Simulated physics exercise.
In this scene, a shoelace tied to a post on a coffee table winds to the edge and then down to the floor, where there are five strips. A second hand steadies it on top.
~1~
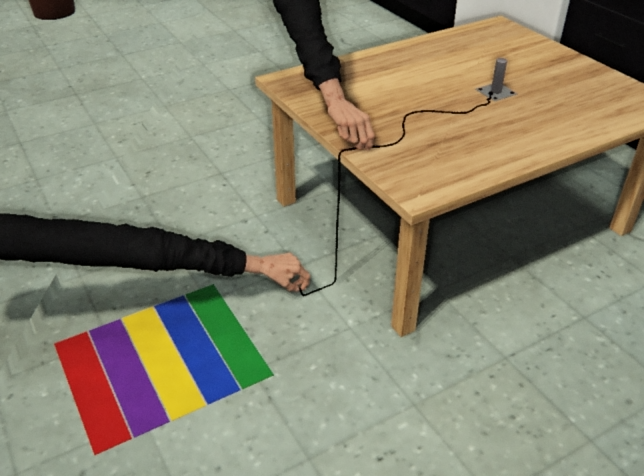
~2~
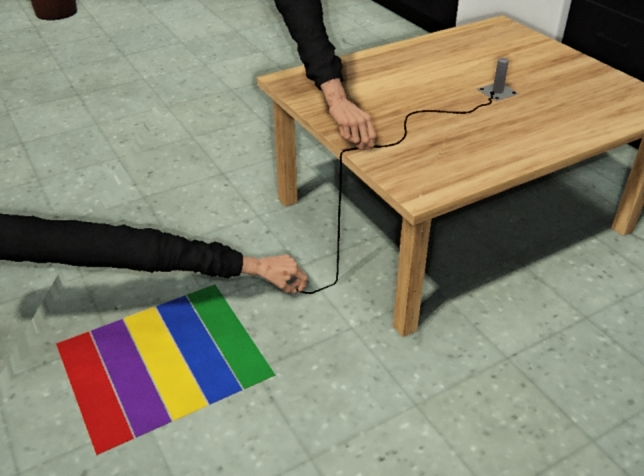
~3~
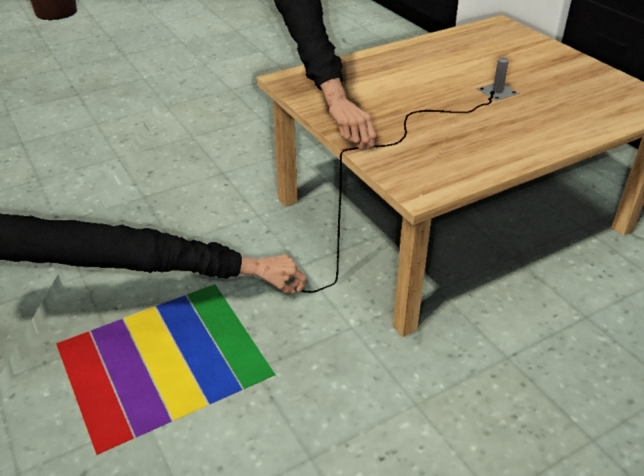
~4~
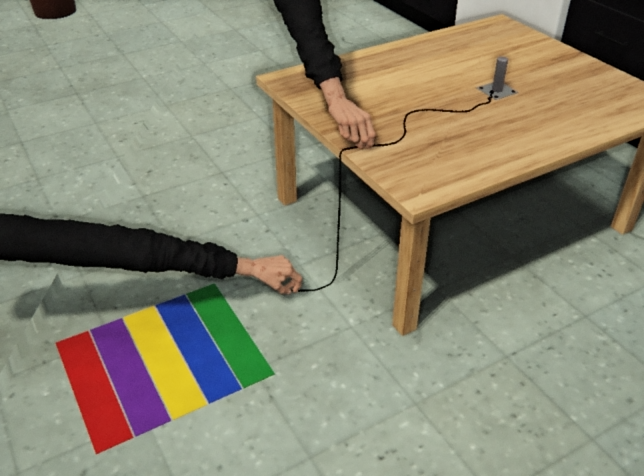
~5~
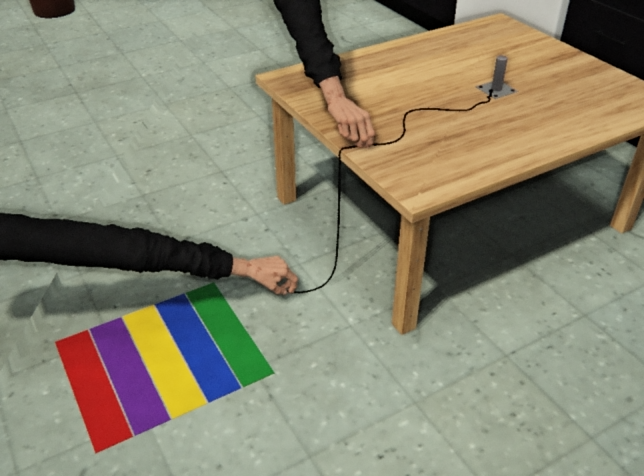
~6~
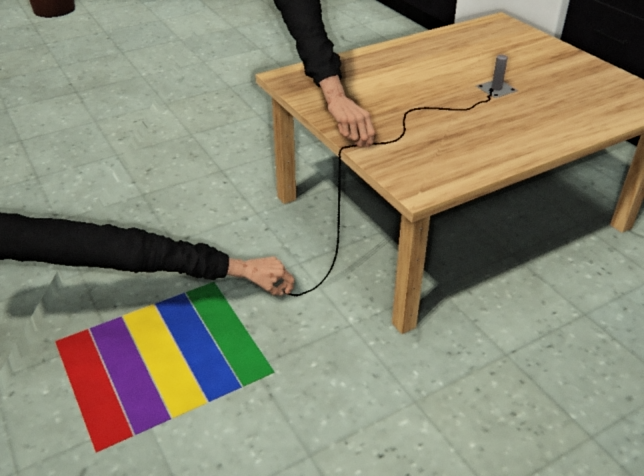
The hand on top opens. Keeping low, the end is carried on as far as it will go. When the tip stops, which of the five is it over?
The yellow one.
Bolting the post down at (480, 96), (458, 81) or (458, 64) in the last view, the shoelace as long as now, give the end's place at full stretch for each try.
Near (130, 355); near (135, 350); near (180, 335).
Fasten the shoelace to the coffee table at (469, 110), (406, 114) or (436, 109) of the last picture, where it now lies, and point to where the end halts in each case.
Approximately (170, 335), (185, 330) and (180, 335), respectively.
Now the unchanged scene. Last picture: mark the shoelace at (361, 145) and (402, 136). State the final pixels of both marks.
Result - first point (328, 163), second point (364, 139).
Soon after, end near (219, 318); over green.
After that, end near (182, 332); over blue.
At the stop, end near (158, 342); over yellow. The yellow one.
